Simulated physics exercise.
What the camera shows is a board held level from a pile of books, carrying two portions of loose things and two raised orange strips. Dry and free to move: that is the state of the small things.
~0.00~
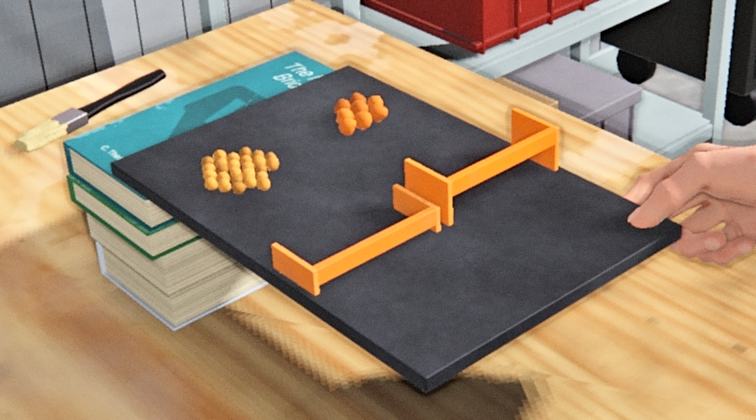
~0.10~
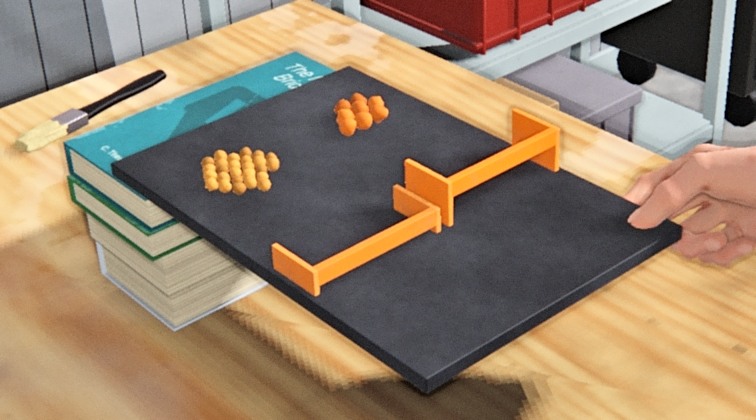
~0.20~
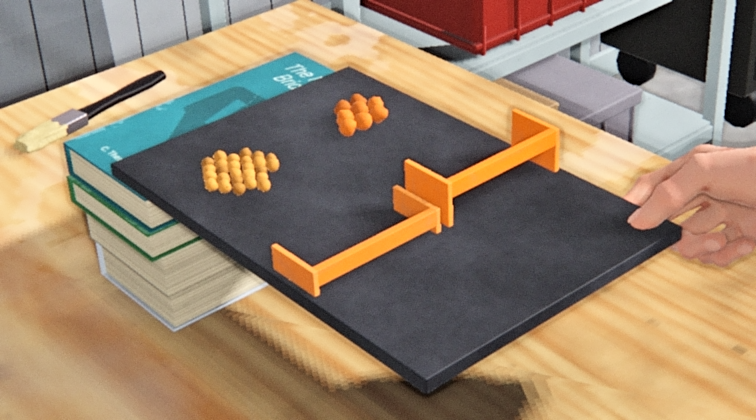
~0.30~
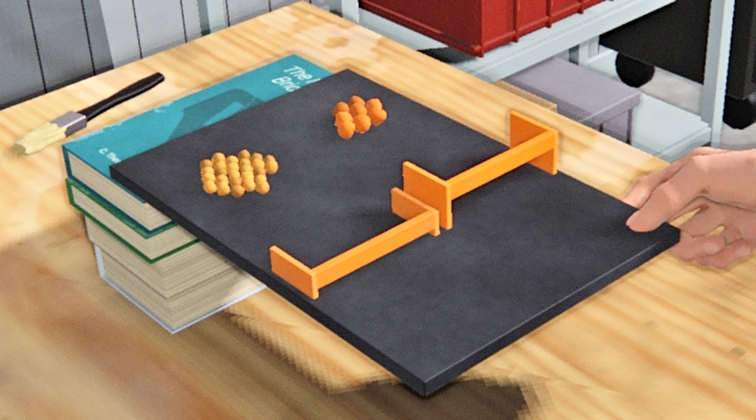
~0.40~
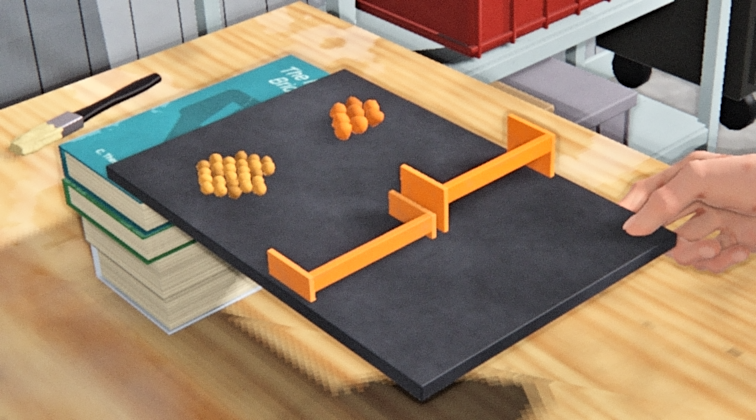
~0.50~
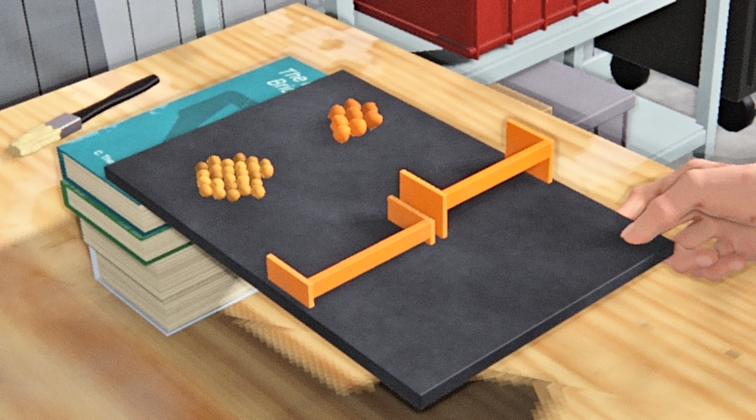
A dark board, resting on a stack of books and steadied by a hand at the right, stays almost still at first, carrying two clusters of small round pieces and two raised orange strips. Then the hand lowers its end very slightly, while both clusters keep their places on the board.
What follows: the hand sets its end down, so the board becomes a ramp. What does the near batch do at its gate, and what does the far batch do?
Look at the near batch: It gets jammed. Far batch, meanwhile, makes it past.
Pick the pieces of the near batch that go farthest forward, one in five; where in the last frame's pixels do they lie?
Its middle rests roughly at (342, 357).
After 1.04 s, board sloping at 11°; near batch where it was; far batch where it was.
After 1.61 s, board sloping at 21°; near batch on its way down; far batch has reached its gate.
After 2.29 s, board resting at 25°; near batch has reached its gate; far batch all past its gate.
At rest (2.8 s), board resting at 25°; near batch gathered behind its gate; far batch all past its gate.
